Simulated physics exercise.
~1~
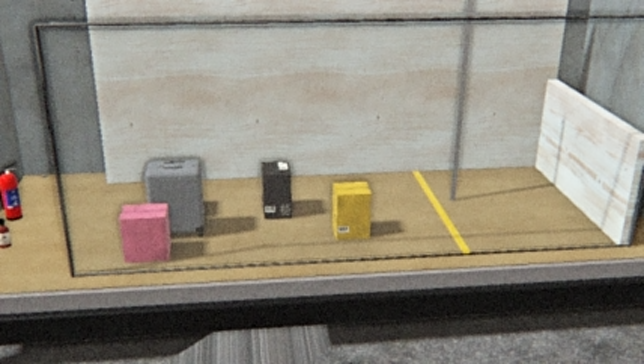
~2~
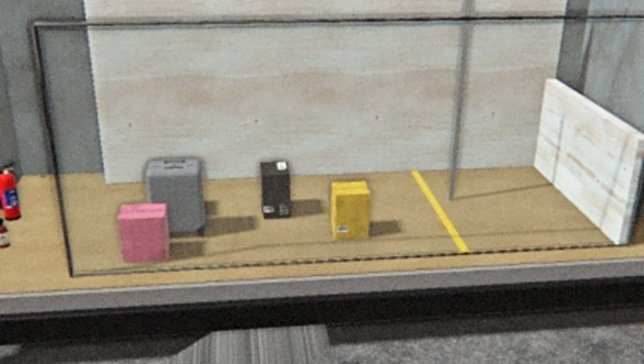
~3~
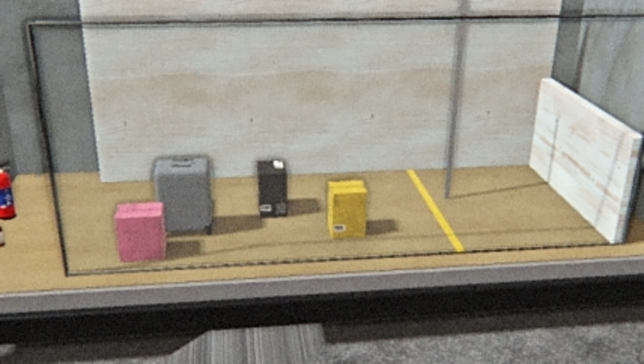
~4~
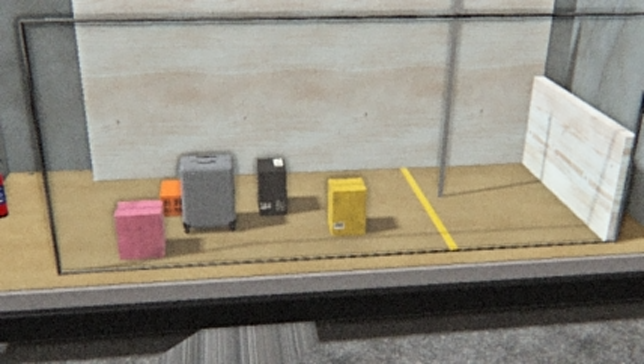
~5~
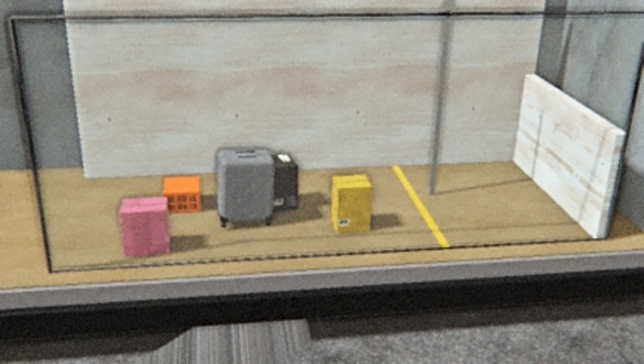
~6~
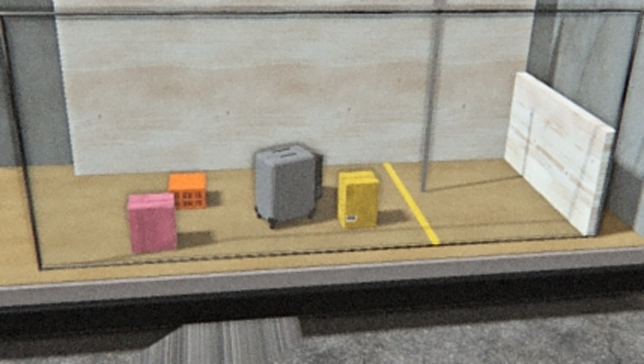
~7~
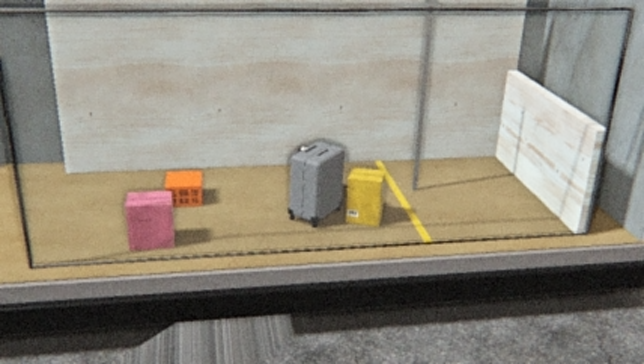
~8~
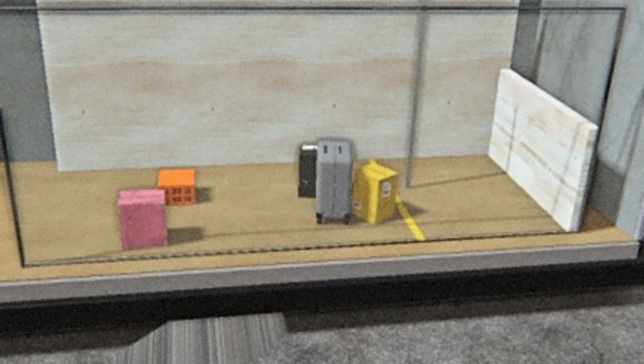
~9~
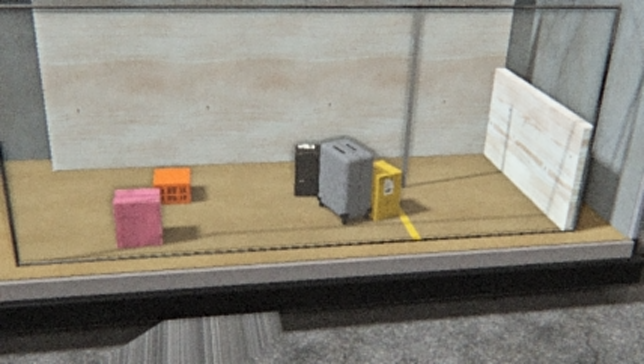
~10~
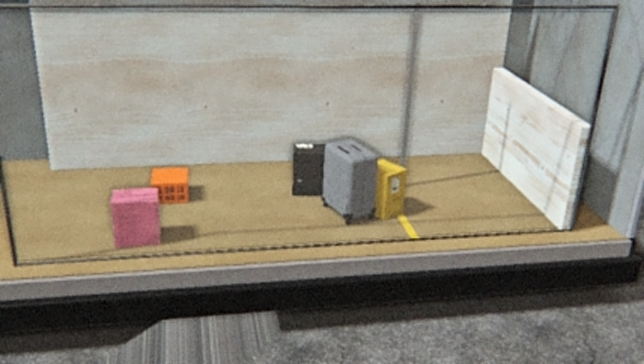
To begin with, a grey wheeled case, a pink carton, a black pack and a yellow pack stand upright on the tan floor of a van bay, with a yellow line to their right. The grey case starts rolling right, uncovering an orange crate behind it. It passes in front of the black pack, which shifts right too and is briefly hidden. The case then reaches the yellow pack, which turns and slides a little toward the line. Finally, everything stands upright, with the case against the yellow pack, still short of the line.
